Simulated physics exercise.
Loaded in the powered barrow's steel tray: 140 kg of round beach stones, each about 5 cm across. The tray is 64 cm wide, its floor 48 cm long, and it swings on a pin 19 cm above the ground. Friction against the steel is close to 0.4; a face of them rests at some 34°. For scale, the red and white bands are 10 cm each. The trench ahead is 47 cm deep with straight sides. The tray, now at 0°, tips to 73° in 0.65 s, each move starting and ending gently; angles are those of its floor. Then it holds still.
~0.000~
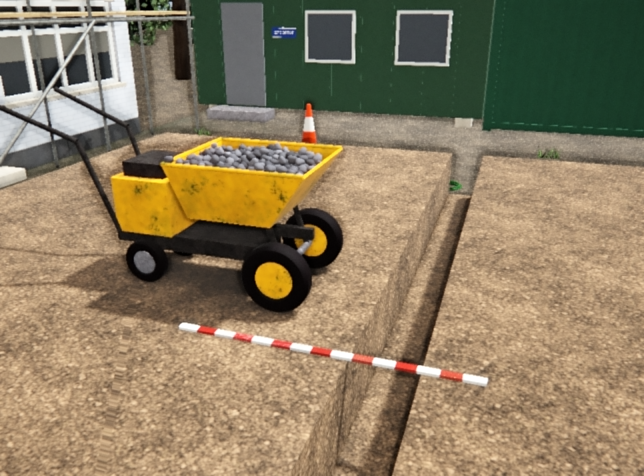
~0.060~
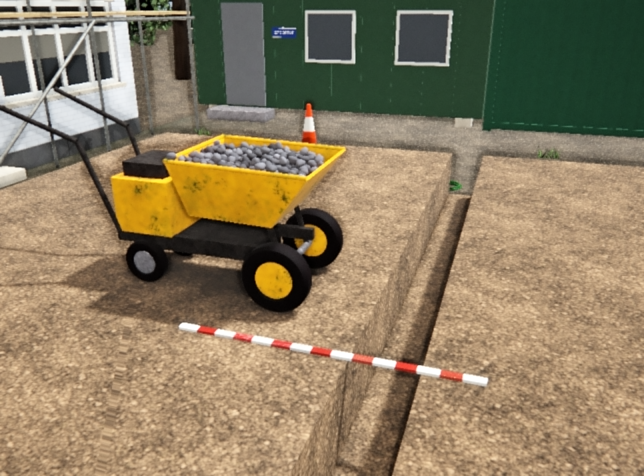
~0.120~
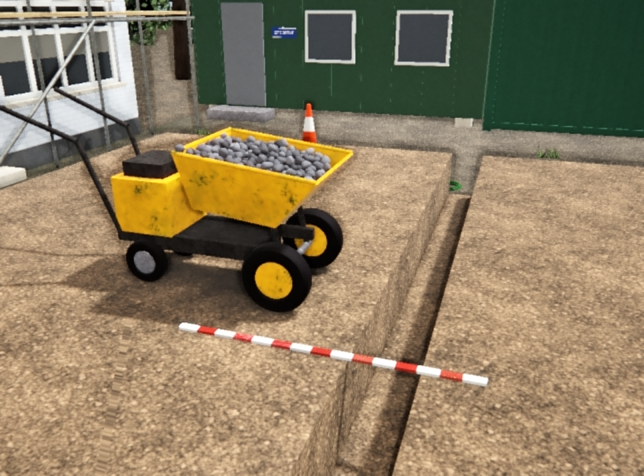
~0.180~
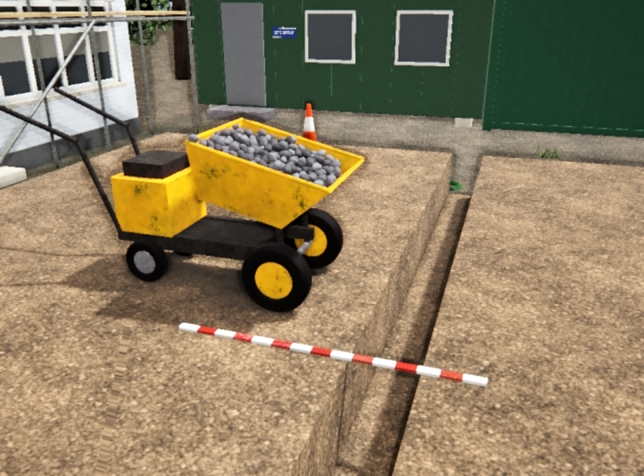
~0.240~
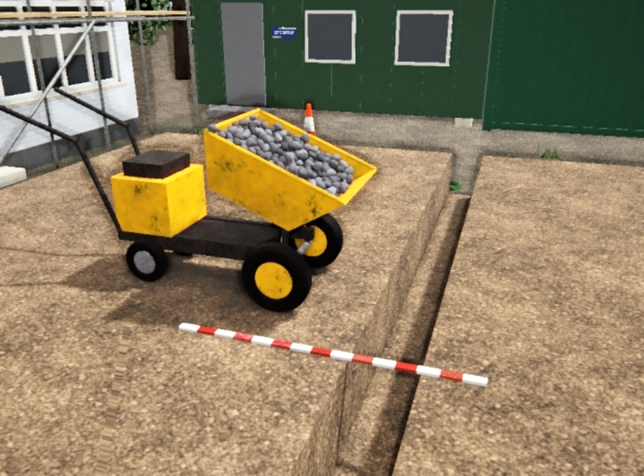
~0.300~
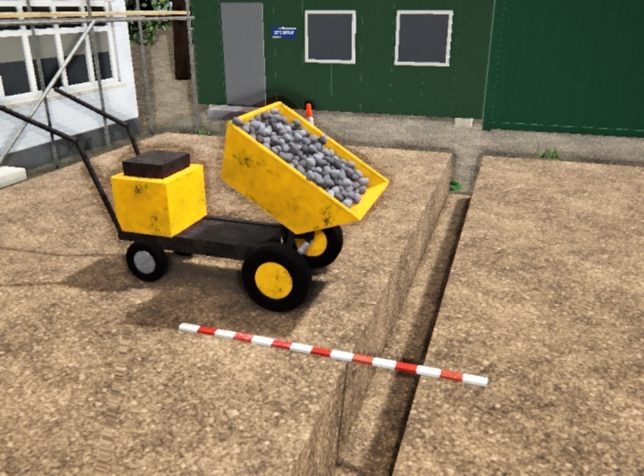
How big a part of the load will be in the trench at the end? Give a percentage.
Roughly 46 per cent ends in the trench.
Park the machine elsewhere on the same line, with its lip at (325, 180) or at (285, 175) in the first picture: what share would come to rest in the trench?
Near 25 per cent from the first place, 70 from the second.
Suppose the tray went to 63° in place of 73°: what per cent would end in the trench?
In that case some 50 per cent.
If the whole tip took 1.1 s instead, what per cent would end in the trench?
It would be near 60 per cent.
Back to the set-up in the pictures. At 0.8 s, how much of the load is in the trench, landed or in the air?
About 25 per cent by then.
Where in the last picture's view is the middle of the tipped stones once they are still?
Their middle is at about (457, 307).
After 0.5 s the floor is at 62°; 100 % in the tray; the foremost stones are at (394, 254).
After 0.8 s the floor is at 73°; 52 % in the tray, 23 % in the trench, 25 % past the trench; the foremost stones are at (489, 308).
After 1.1 s the floor is at 73°; 12 % in the tray, 34 % in the trench, 54 % past the trench; the foremost stones are past the picture's edge.
After 3.0 s the floor is at 73°; 0 % in the tray, 46 % in the trench, 54 % past the trench; the foremost stones are past the picture's edge.
